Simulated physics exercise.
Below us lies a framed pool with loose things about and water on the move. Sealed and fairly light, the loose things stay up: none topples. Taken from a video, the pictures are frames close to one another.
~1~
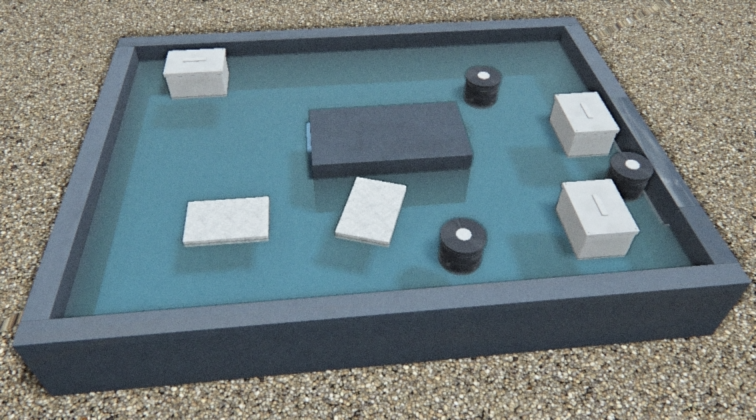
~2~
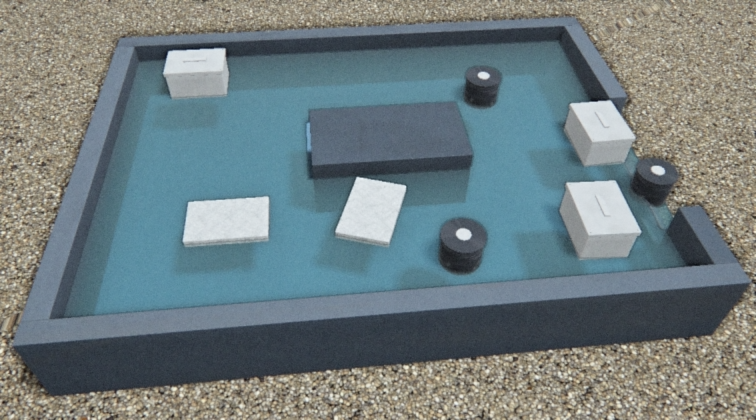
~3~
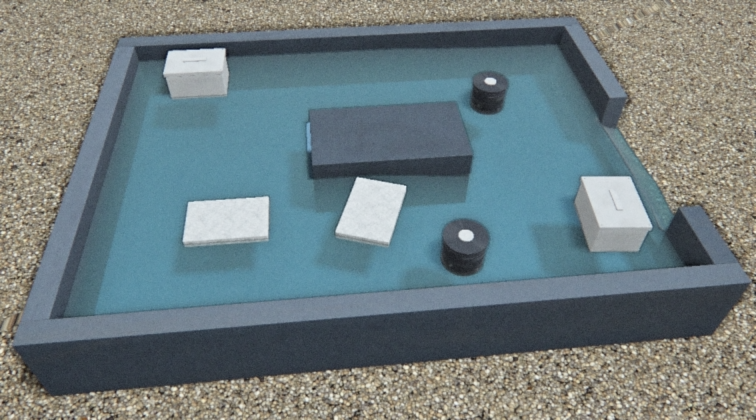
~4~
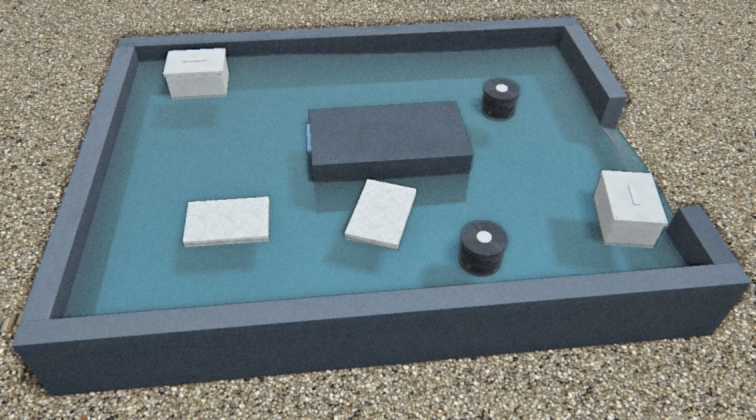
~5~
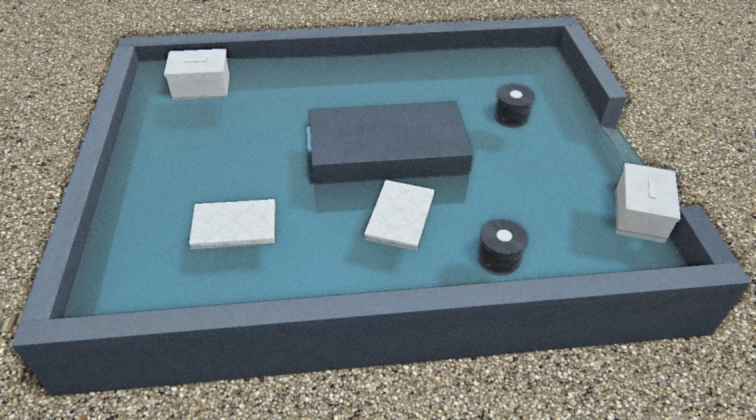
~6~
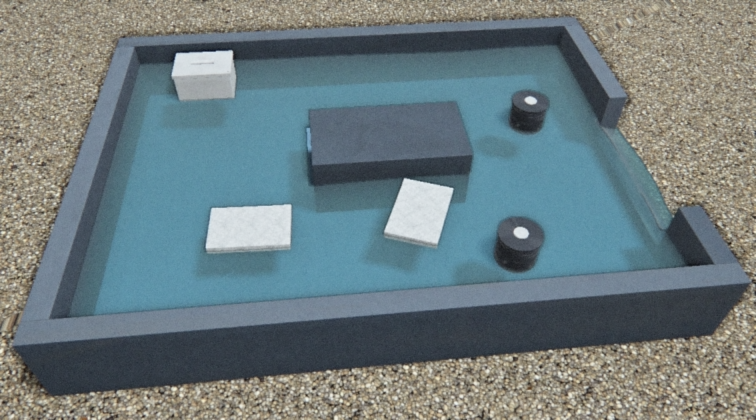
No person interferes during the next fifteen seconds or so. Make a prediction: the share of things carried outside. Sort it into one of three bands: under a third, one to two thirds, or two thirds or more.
It falls in the top band, two thirds or more.
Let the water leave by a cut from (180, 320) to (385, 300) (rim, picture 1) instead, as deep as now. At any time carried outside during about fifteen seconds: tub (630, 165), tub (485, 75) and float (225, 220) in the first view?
First trapped, second trapped, third lost.
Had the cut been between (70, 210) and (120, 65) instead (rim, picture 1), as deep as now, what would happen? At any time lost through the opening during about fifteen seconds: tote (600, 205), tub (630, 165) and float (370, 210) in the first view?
Taken in turn, the first item is held back, the second is held back and the last is flushed away.
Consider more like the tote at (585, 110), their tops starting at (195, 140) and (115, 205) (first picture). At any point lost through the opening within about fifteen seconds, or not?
Taking them in turn: Held back, then held back.
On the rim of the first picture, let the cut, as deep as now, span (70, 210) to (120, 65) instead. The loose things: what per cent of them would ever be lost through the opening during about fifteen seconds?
It works out to some 40 in a hundred.
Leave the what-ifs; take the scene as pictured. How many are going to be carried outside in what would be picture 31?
I reckon 6.
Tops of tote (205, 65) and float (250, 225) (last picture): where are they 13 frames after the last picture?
I'd say close to (239, 71) and close to (370, 241).
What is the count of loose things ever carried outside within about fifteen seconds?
The count is 6.
A moment on, 3 of 8 are out; 5 afloat.
Next, 5 of 8 are out; 3 afloat.
Later, 6 of 8 are out; 2 afloat.
In the end, 6 of 8 are out; 2 afloat.
